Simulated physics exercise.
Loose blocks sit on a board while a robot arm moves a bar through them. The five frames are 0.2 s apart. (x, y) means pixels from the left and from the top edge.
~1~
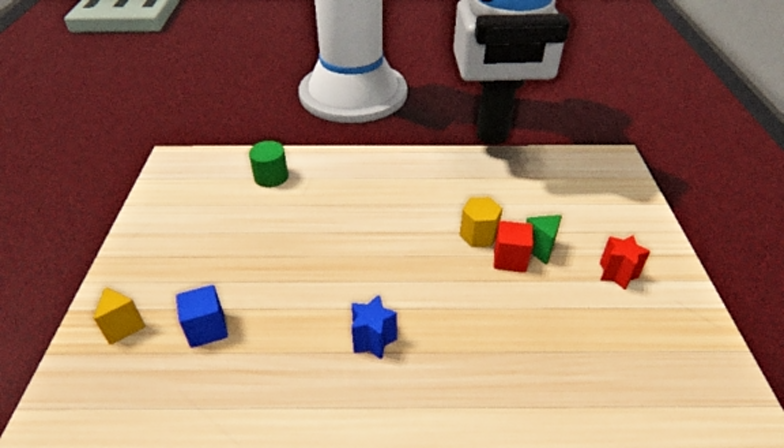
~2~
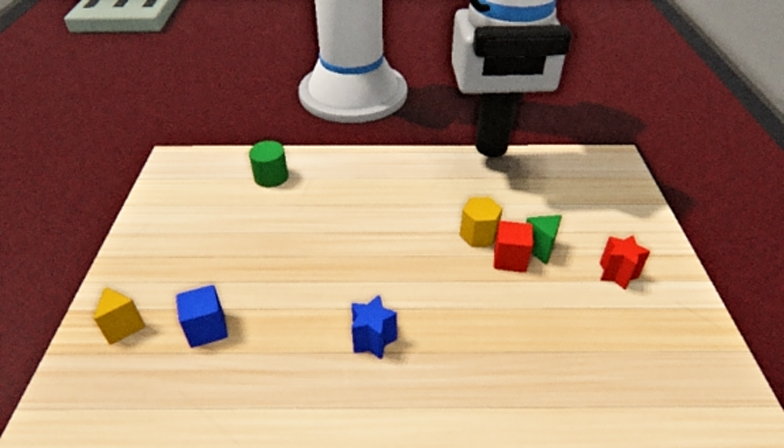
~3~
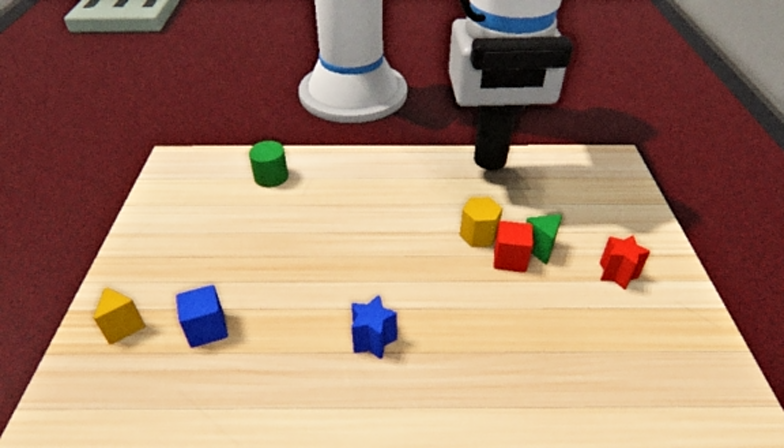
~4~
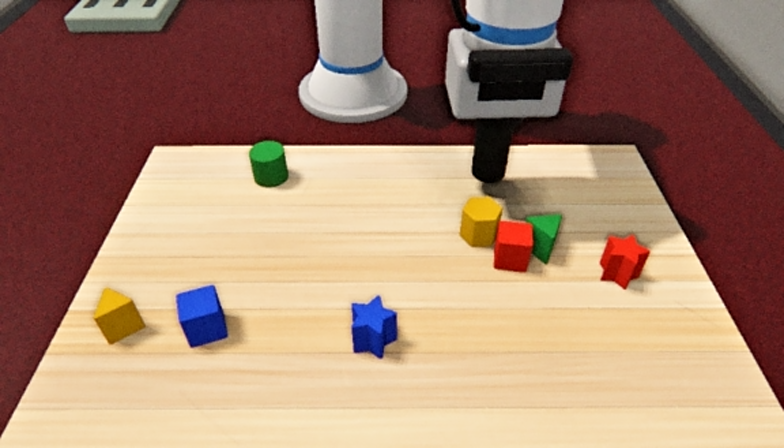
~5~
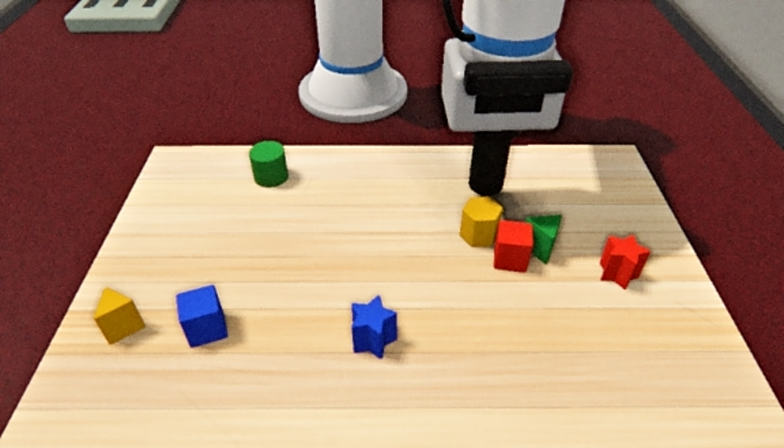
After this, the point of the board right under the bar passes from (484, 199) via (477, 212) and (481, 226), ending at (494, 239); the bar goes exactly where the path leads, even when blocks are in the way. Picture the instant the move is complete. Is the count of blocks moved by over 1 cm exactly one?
The answer is no.
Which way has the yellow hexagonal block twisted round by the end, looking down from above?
It spins with the clock.
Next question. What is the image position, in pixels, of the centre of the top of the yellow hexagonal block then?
In the picture, it is at (486, 236).
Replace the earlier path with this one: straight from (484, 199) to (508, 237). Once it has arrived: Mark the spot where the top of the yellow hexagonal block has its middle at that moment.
By then it is at (483, 222).
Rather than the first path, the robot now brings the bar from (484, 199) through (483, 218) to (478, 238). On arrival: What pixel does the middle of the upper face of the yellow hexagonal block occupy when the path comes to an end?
In the picture, it is at (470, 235).
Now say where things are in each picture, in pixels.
Bar tip (492, 137); block tops, yellow hexagonal block (483, 208); red four-sided block (516, 232); green triangular block (548, 223), in the first picture.
Bar (491, 149); blocks unchanged, in the second picture.
Bar (490, 161); blocks unchanged, in the third picture.
Bar (488, 174); blocks unchanged, in the fourth picture.
Bar (486, 186); yellow hexagonal block (483, 208); red four-sided block (516, 232); green triangular block (548, 223), in the fifth picture.
The first path, step by step. Halfway along, bar (480, 206); yellow hexagonal block (482, 217).
At the end, bar (497, 225); yellow hexagonal block (486, 236), turned 40° clockwise; red four-sided block (526, 247), turned 60° anticlockwise; green triangular block in place.
